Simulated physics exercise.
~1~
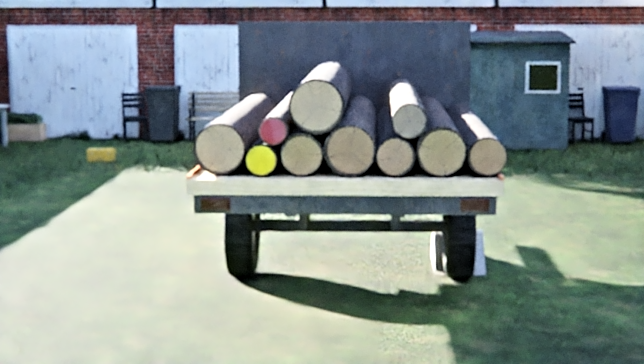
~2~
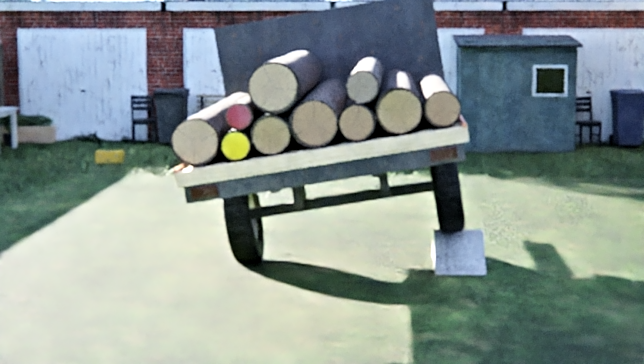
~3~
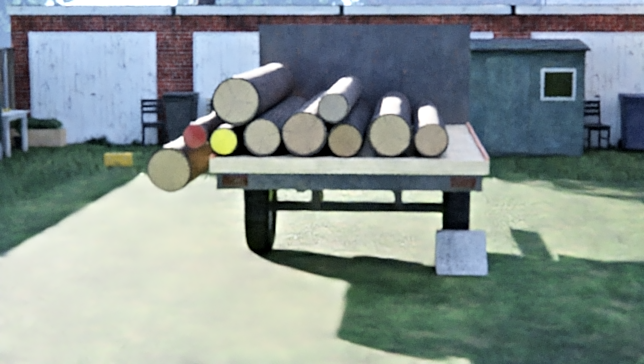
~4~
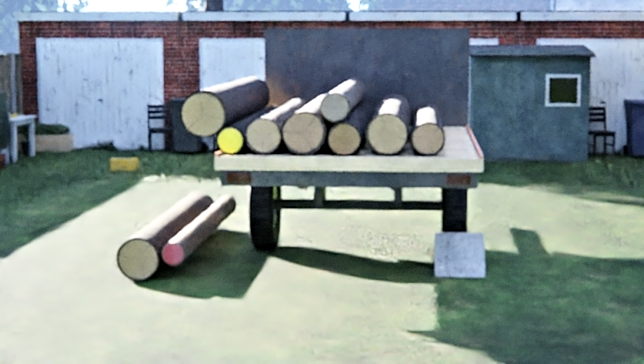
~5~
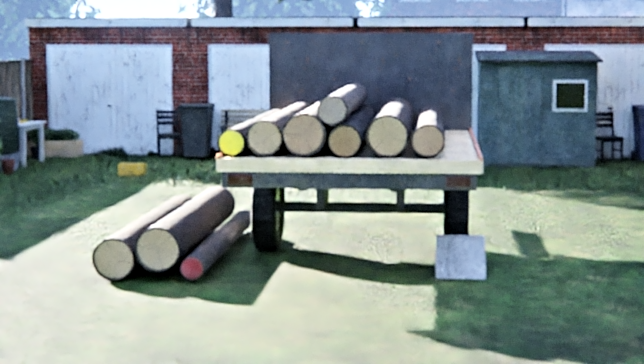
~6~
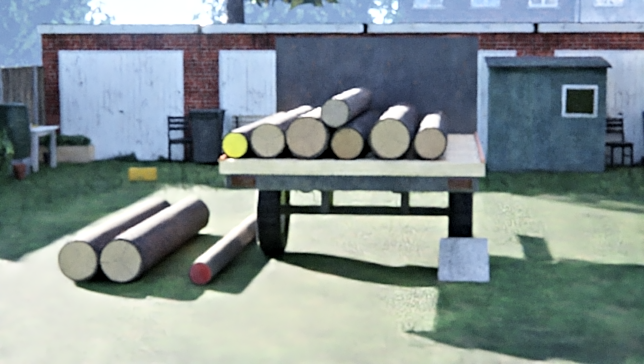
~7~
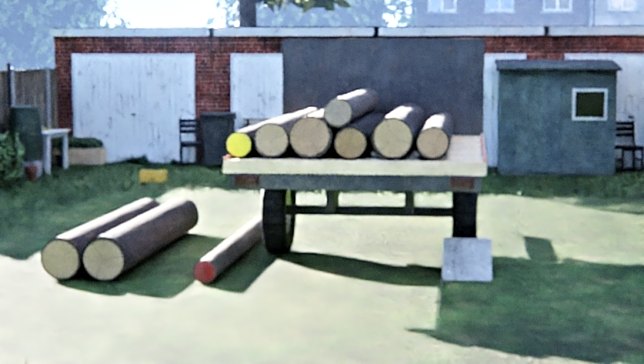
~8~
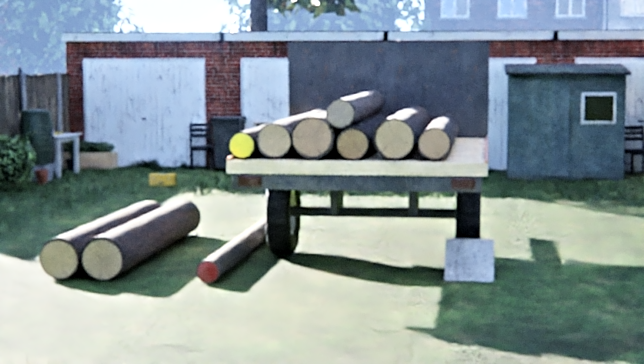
We see a flat trailer stacked with logs tilt left as its right wheel rides over a concrete block, then level out while three logs, including the red-ended one, roll off the left side onto the ground; the yellow-ended log stays on the deck.
